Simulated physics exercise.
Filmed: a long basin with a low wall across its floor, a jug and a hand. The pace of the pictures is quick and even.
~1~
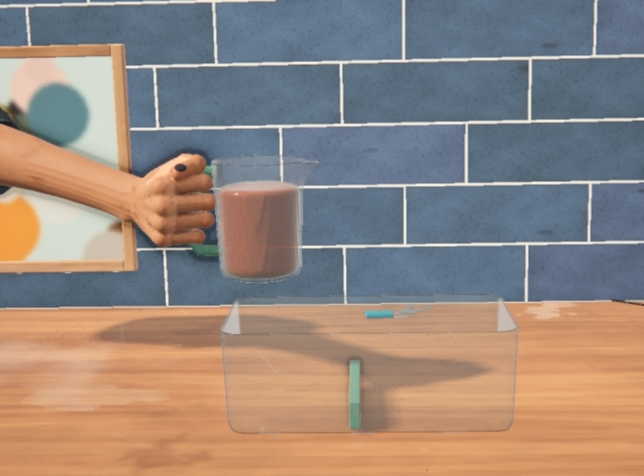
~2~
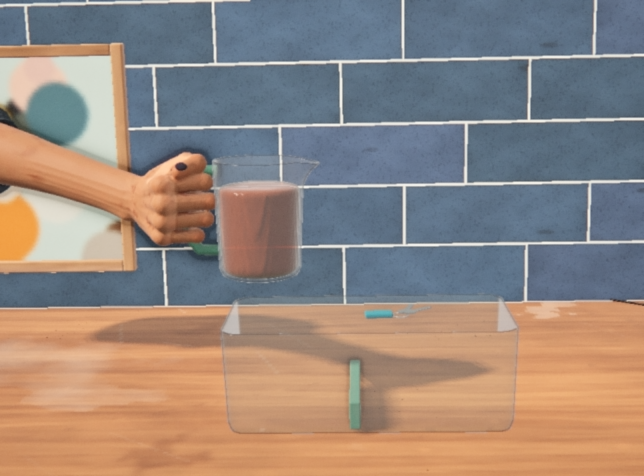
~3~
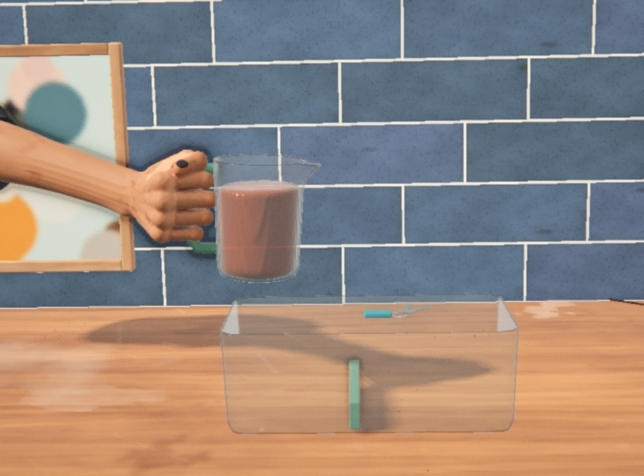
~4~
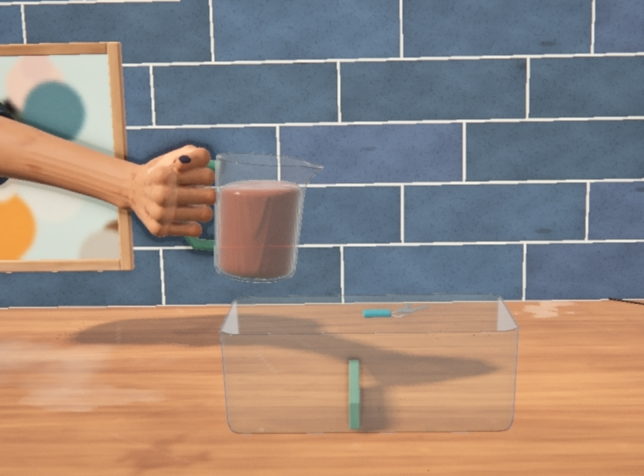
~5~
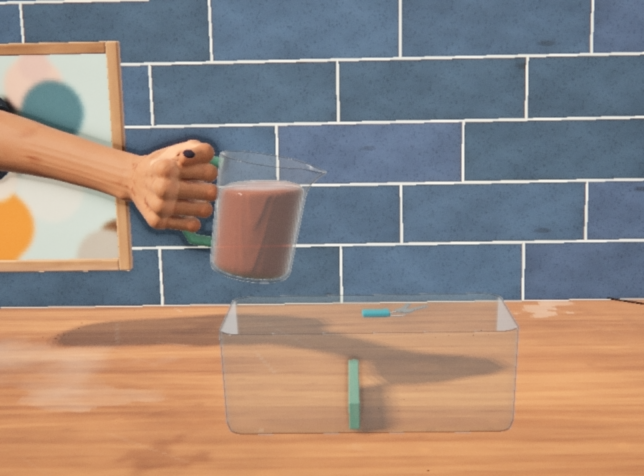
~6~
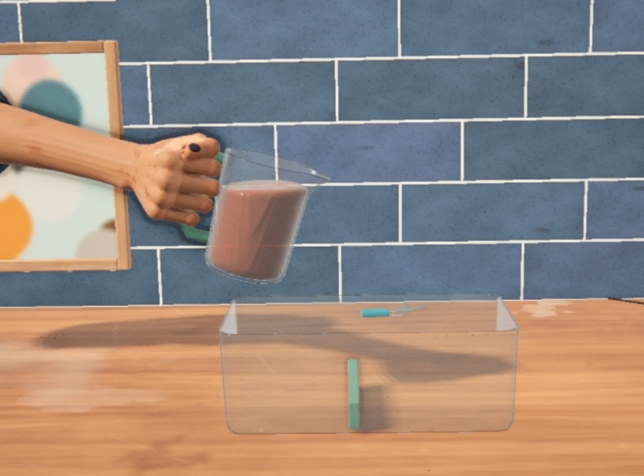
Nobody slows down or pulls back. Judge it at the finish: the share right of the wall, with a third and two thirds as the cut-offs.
At the finish, the right of the wall has over two thirds.
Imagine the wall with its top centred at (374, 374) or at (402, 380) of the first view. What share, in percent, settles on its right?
60 %, then 10 %.
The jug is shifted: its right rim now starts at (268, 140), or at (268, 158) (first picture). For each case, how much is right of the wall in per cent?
Close to 25 % for the first start and close to 20 % for the second.
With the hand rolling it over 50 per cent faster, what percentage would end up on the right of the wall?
Around 80 per cent ends up there.
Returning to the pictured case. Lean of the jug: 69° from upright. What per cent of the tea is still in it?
I'd put it near 85 %.
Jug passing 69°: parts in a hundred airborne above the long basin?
Roughly 10 per cent.
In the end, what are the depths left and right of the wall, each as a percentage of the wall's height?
Once still, it is 20 % on the left and 60 % on the right.
A moment on, the jug is tipped part way and 83 per cent is still to pour, 0 is left of the wall and 5 right of it.
Next, the jug is tipped right over and 24 per cent is still to pour, 3 is left of the wall and 60 right of it.
Then the jug is tipped right over and 0 per cent is still to pour, 15 is left of the wall and 83 right of it.
Later the jug is tipped right over and 0 per cent is still to pour, 18 is left of the wall and 81 right of it.
At rest 18 per cent lies left of the wall, 81 right of it and 1 outside.
